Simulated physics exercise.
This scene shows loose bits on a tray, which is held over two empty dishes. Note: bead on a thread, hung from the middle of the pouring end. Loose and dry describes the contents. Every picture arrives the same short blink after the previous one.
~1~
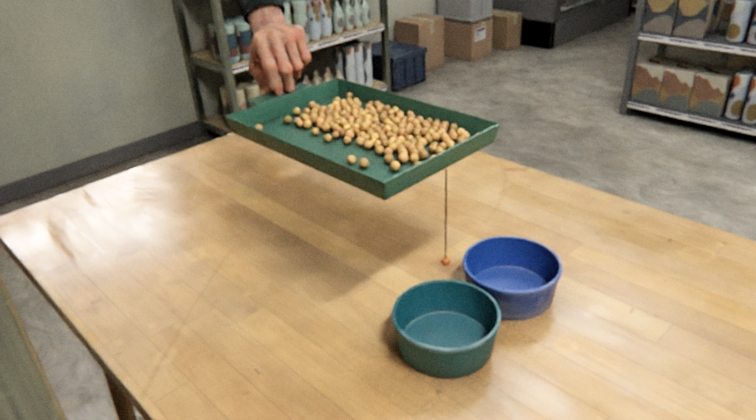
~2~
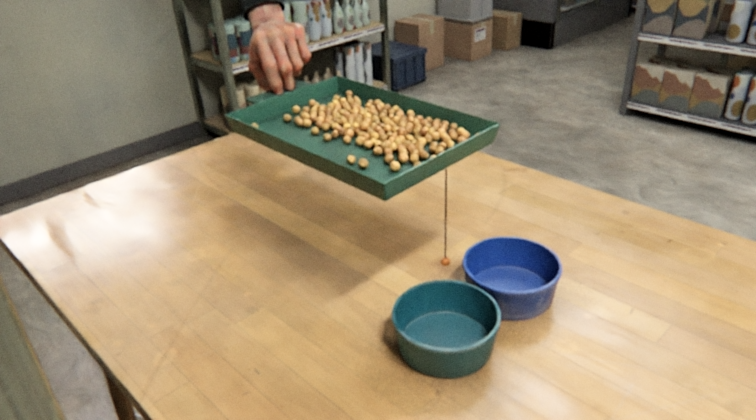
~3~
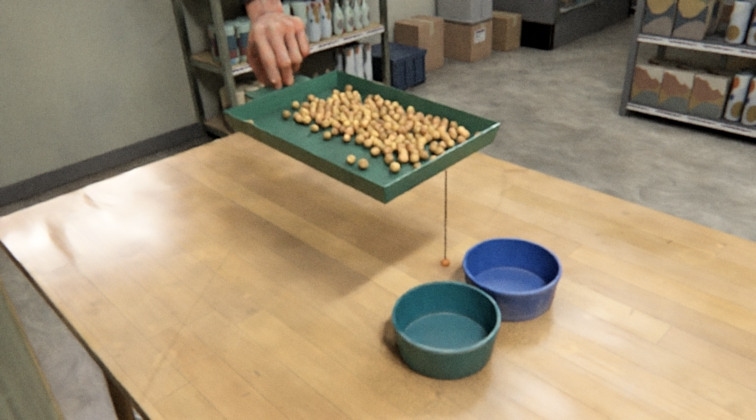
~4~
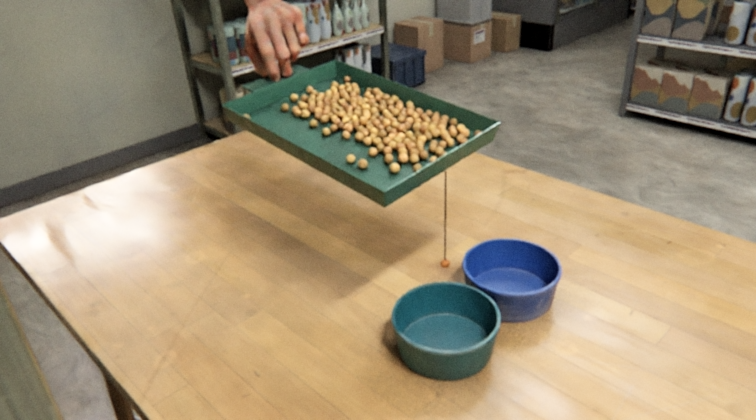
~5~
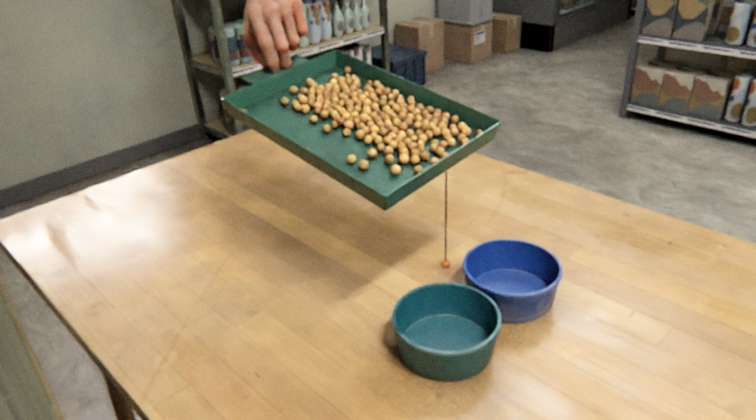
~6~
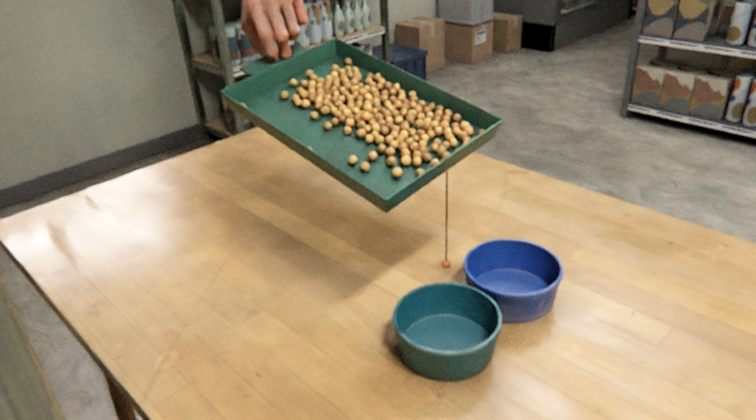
Green tray of round wooden beads tilting gradually as a hand raises its far end above a wooden table with two empty dishes.
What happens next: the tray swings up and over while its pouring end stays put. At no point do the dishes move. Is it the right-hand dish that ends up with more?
More will pour into the dish on the left side.
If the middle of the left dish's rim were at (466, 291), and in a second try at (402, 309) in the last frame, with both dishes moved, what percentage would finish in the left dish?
In the first position around 0 percent, in the second around 90 percent.
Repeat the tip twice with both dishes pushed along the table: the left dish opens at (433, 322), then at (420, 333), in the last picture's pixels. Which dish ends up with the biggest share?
Try 1 - the dish at left, try 2 - the dish at left.
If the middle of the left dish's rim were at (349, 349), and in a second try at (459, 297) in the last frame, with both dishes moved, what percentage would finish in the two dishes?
First placement near 70 percent, second near 20 percent.
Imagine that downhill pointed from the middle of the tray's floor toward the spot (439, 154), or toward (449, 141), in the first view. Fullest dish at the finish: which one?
The rightmost dish; the rightmost dish.
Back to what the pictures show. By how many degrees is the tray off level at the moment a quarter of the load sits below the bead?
Somewhere around 85 degrees.
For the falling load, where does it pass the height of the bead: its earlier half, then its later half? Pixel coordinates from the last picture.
About (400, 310), and after that about (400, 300).
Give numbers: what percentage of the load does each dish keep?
So the left dish keeps 40 per cent, and the right one keeps 0 per cent.
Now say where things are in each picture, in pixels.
The first frame shows corners of the pouring end at (384, 179) and (494, 124), level; middle of the load at (374, 128), round wooden beads; left dish at (488, 350); right dish at (552, 294); bead on its thread at (446, 261).
The second frame shows corners of the pouring end at (384, 180) and (494, 124), level; middle of the load at (374, 127).
The third frame shows corners of the pouring end at (384, 183) and (494, 123), tipped barely, lowest at the left corner; middle of the load at (373, 125).
The fourth frame shows corners of the pouring end at (384, 188) and (494, 122), tipped a little, lowest at the left corner; middle of the load at (373, 120).
The fifth frame shows corners of the pouring end at (385, 192) and (496, 121), tipped a little, lowest at the left corner; middle of the load at (373, 116).
The sixth frame shows corners of the pouring end at (386, 195) and (497, 119), tipped a little, lowest at the left corner; middle of the load at (374, 112), about half on the move; left dish at (489, 353); right dish at (553, 297).
Soon after the last picture, tray tipped steeply; nearly all on the tray; a stray few in the left dish; a stray few outside both; a stray few in the air.
A little later, tray tipped right over; a small part on the tray; about a third in the left dish; about a third outside both; a small part in the air.
Later still, tray tipped past a quarter turn; about half in the left dish; a stray few in the right dish; about half outside both.
By the end, tray tipped past a quarter turn; about half in the left dish; a stray few in the right dish; about half outside both.
